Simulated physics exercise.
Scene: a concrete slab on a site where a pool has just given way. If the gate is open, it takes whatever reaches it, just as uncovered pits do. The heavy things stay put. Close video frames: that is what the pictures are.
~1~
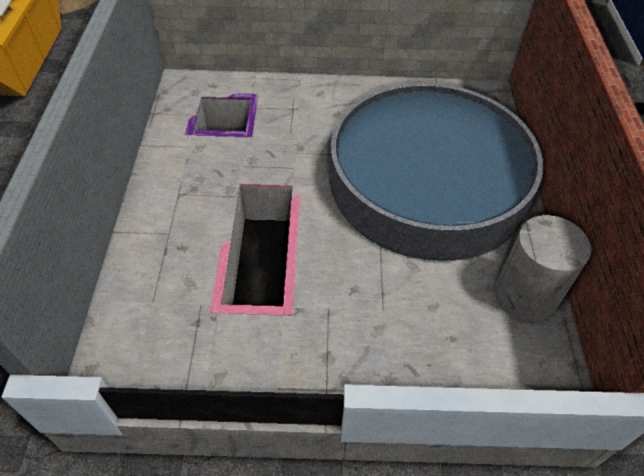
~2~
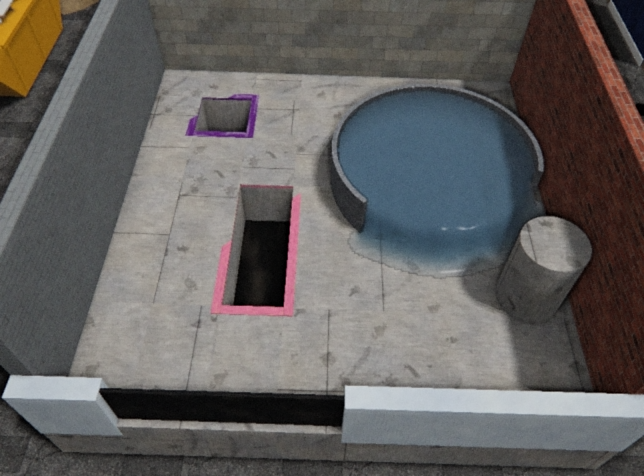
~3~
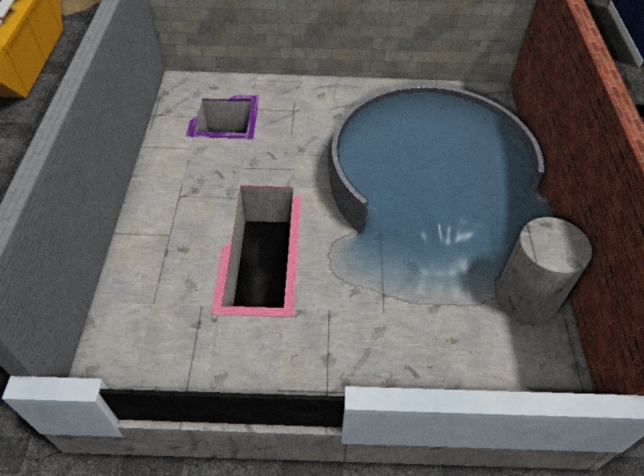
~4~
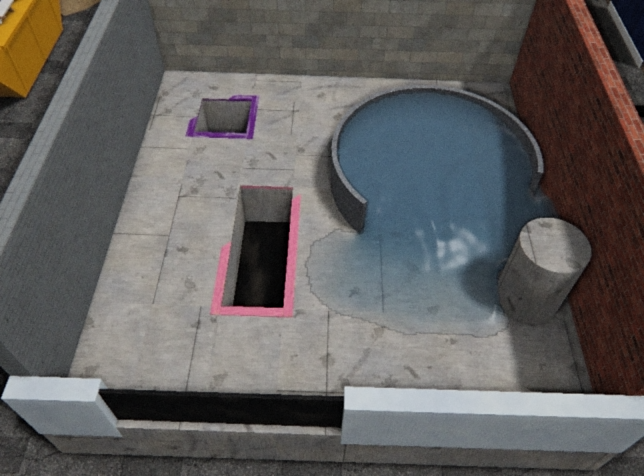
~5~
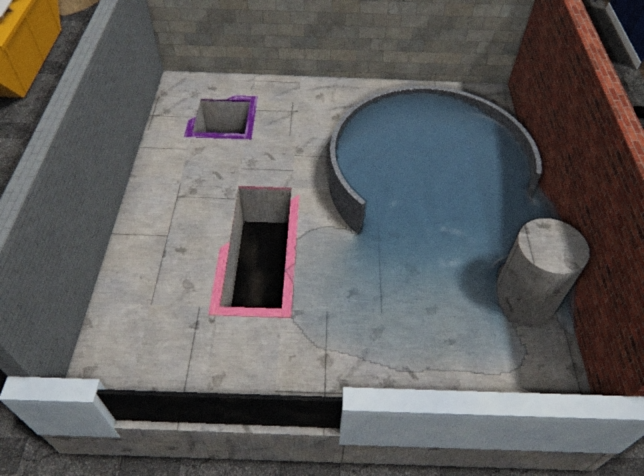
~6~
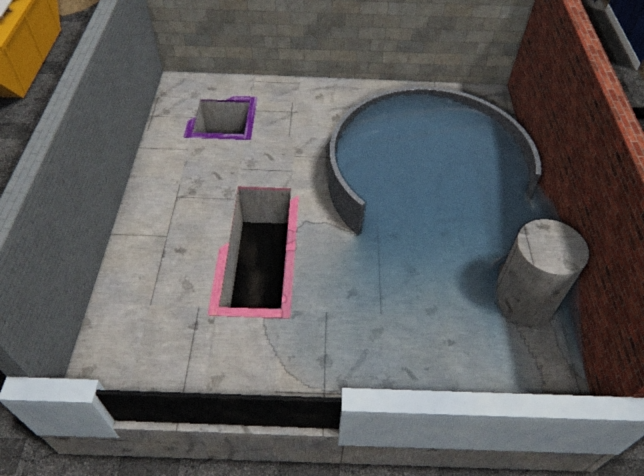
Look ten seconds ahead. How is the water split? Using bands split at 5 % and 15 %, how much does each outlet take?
I would say the gate draws off under 5 %, the pink pit draws off over 15 %, the purple pit draws off between 5 and 15 %.
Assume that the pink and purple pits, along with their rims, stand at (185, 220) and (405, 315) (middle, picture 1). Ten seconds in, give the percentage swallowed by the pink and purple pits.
For pink, 8 in a hundred; for purple, 55 in a hundred.
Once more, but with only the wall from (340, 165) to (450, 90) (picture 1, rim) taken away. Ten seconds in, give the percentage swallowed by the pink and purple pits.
Per cent: Pink 14, purple 40.
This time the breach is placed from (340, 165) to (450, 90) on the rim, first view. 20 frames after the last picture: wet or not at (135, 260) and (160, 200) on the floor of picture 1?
Lab note, in order - inundated; inundated.
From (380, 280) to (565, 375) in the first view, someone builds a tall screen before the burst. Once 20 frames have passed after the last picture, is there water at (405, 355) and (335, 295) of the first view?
In turn, the first is submerged and the second submerged.
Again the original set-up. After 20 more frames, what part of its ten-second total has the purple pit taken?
Close to 0 %.
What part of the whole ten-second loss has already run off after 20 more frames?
About 5 per cent.
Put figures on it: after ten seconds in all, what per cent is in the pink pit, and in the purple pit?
Roughly 26 %, then roughly 8 %.
A moment on, water covers 35 % of the floor; the gate 0 %, the pink pit 1 %, the purple pit 0 %.
Next, water covers 40 % of the floor; the gate 0 %, the pink pit 1 %, the purple pit 0 %.
Then, water covers 60 % of the floor; the gate 0 %, the pink pit 2 %, the purple pit 0 %.
Later, water covers 95 % of the floor; the gate 0 %, the pink pit 11 %, the purple pit 2 %.
In the end, water covers 100 % of the floor; the gate 0 %, the pink pit 25 %, the purple pit 9 %.
